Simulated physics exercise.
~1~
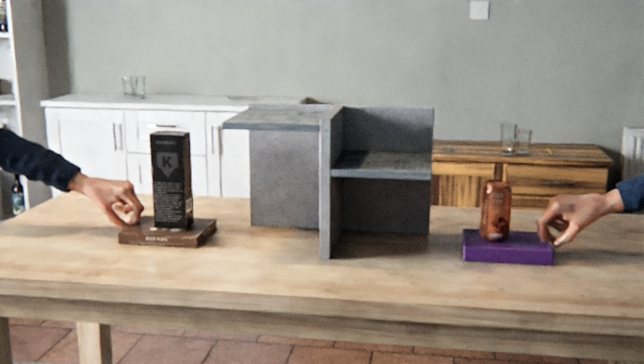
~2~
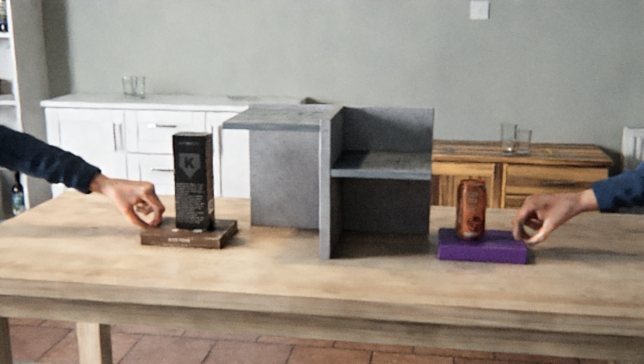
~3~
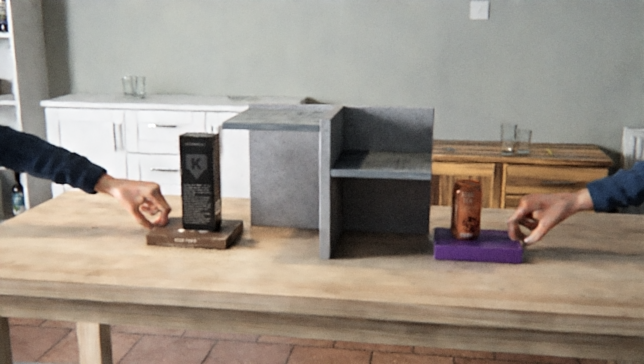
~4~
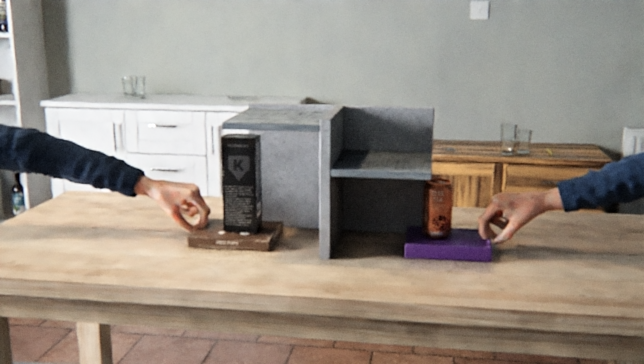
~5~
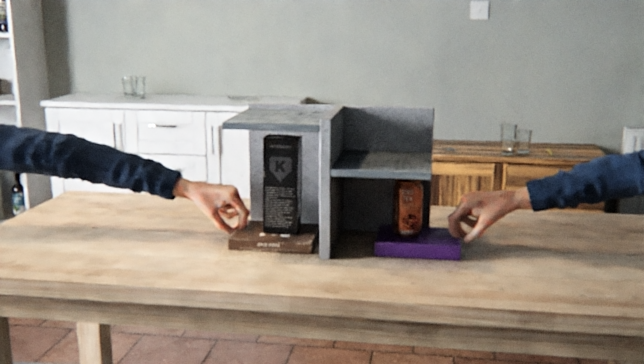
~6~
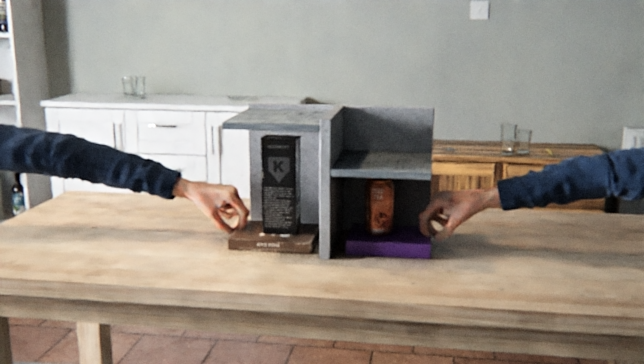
Two hands sliding a black carton on a brown box and an orange can on a purple tray beneath grey shelves, both staying upright.
